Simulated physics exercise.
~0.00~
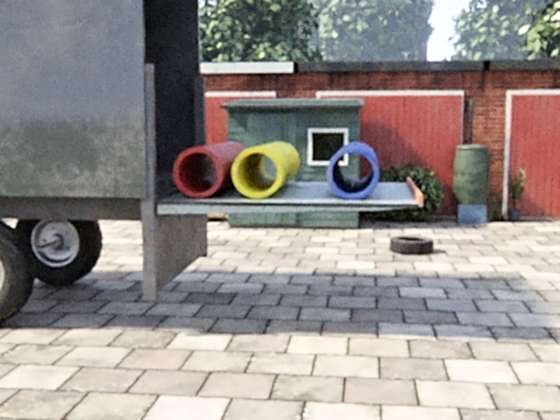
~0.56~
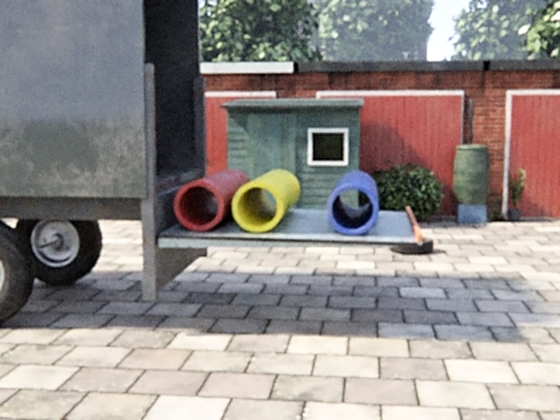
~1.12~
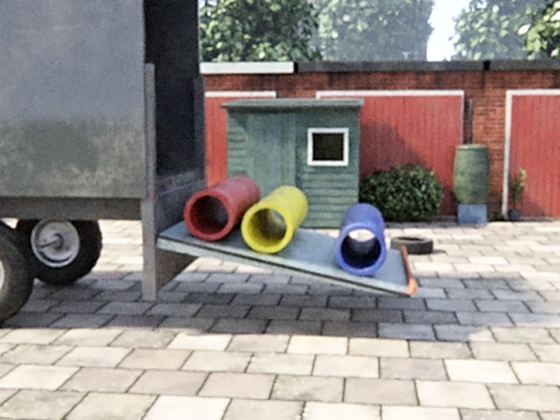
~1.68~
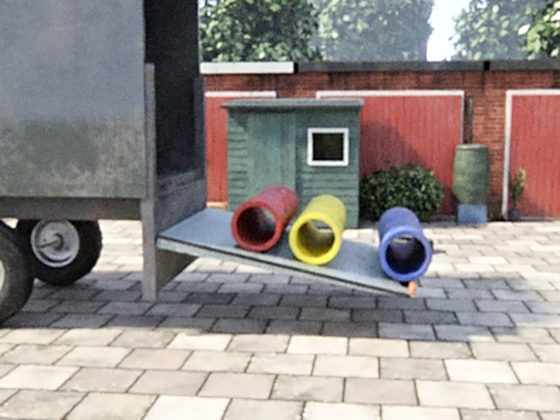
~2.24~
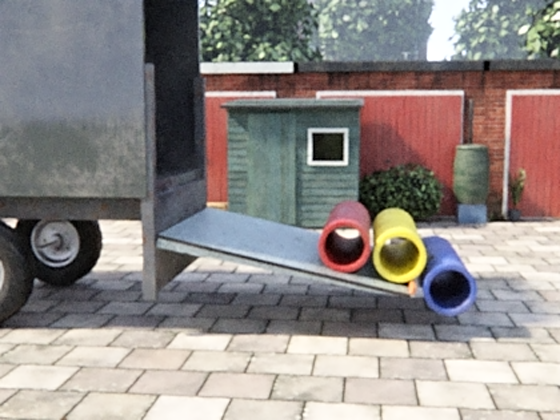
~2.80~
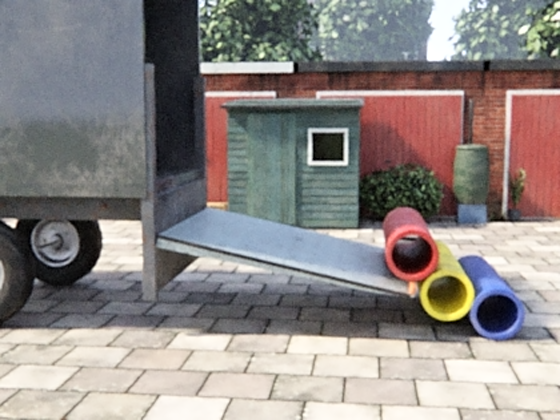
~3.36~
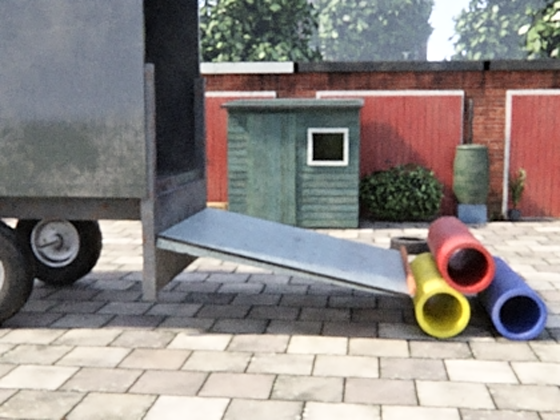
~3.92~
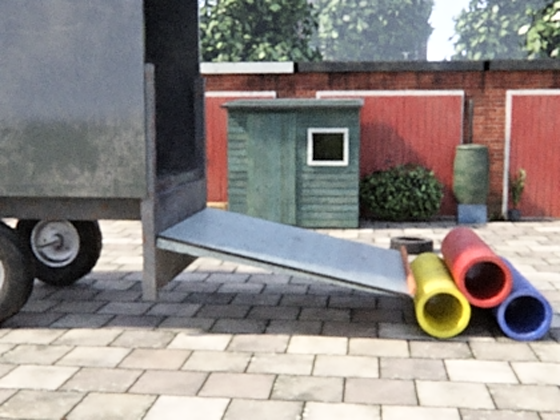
Three thick pipes, red, yellow and blue, sank with a truck's lift plate, then rolled right as it tilted and went over its edge, blue first, then yellow, then red, ending up on the paving with red resting between the other two.
